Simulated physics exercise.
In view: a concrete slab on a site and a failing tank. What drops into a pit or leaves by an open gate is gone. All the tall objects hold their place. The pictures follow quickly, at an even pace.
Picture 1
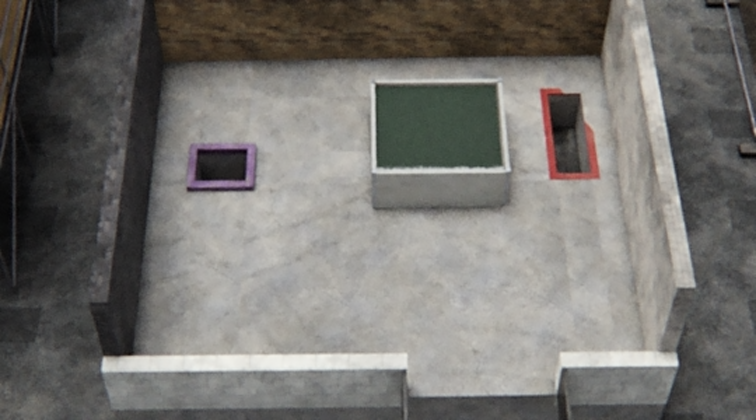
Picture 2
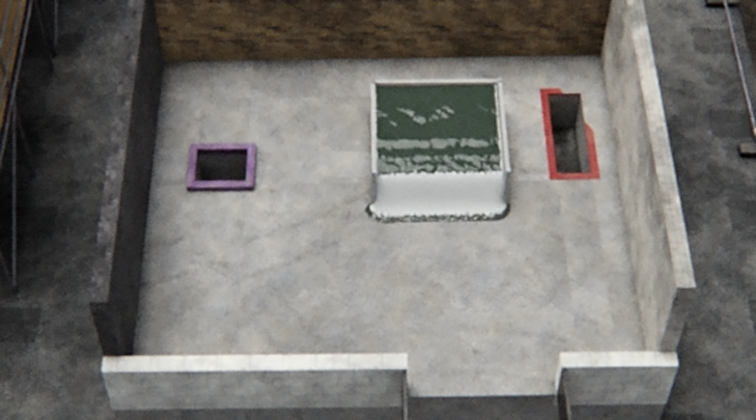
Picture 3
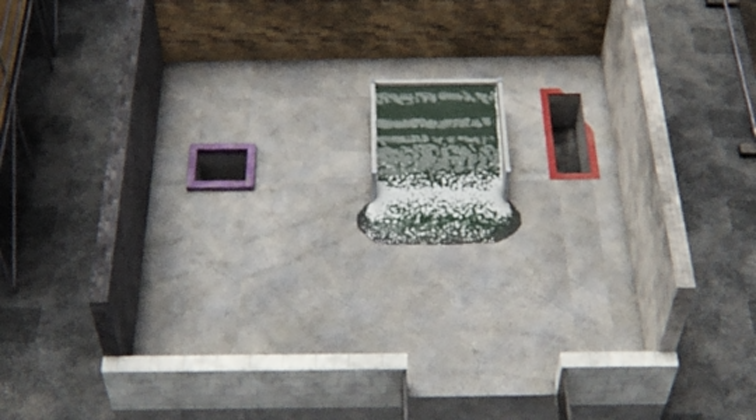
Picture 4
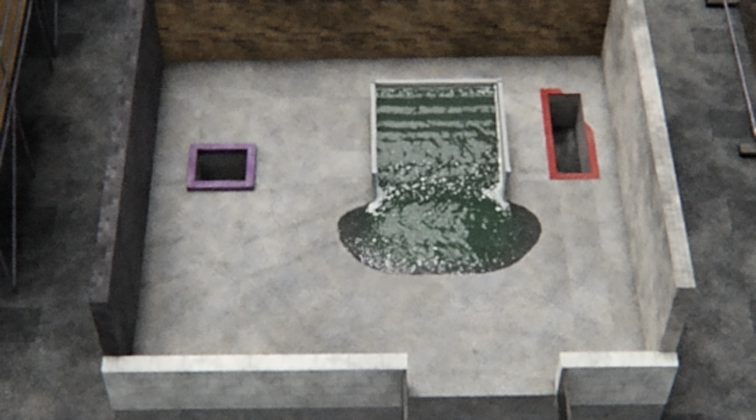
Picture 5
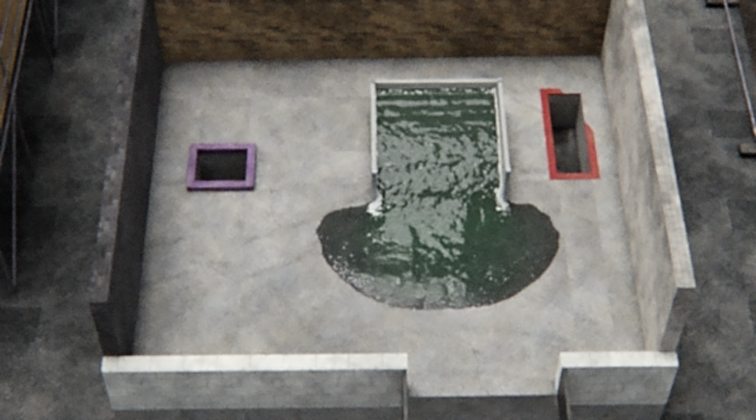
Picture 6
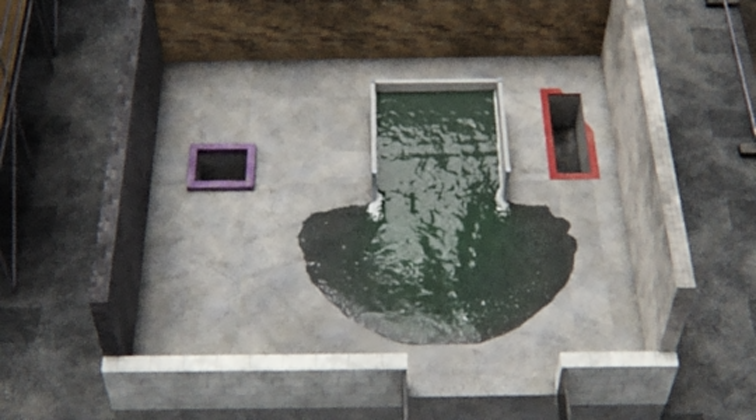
On a walled concrete slab, dark green water pours from a tank's front and spreads outward.
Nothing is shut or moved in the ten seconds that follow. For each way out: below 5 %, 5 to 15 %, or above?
The gate takes over 15 %; the red pit takes under 5 %; the purple pit takes under 5 %.
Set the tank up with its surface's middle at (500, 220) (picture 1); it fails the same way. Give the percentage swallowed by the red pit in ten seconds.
Parts in a hundred: Red 10.
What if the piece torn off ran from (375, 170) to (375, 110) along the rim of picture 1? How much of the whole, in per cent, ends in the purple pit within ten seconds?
In per cent: Purple 15.
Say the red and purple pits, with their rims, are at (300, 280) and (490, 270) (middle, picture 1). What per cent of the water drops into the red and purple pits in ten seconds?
In per cent: Red 15, purple 15.
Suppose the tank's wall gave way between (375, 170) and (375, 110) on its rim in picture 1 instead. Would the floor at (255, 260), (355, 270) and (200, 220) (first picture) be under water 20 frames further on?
In turn: Wet, no water, awash.
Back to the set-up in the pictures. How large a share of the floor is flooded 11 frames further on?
Close to 40 %.
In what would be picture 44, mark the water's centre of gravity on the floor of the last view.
Around (341, 266).
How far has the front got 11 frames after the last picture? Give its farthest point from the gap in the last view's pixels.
Near (143, 386).
A moment on, water covers 35 % of the floor; the gate 5 %, the red pit 0 %, the purple pit 0 %.
Next, water covers 40 % of the floor; the gate 17 %, the red pit 0 %, the purple pit 0 %.
Then, water covers 45 % of the floor; the gate 31 %, the red pit 0 %, the purple pit 0 %.
Later, water covers 70 % of the floor; the gate 42 %, the red pit 1 %, the purple pit 0 %.
In the end, water covers 80 % of the floor; the gate 48 %, the red pit 2 %, the purple pit 0 %.
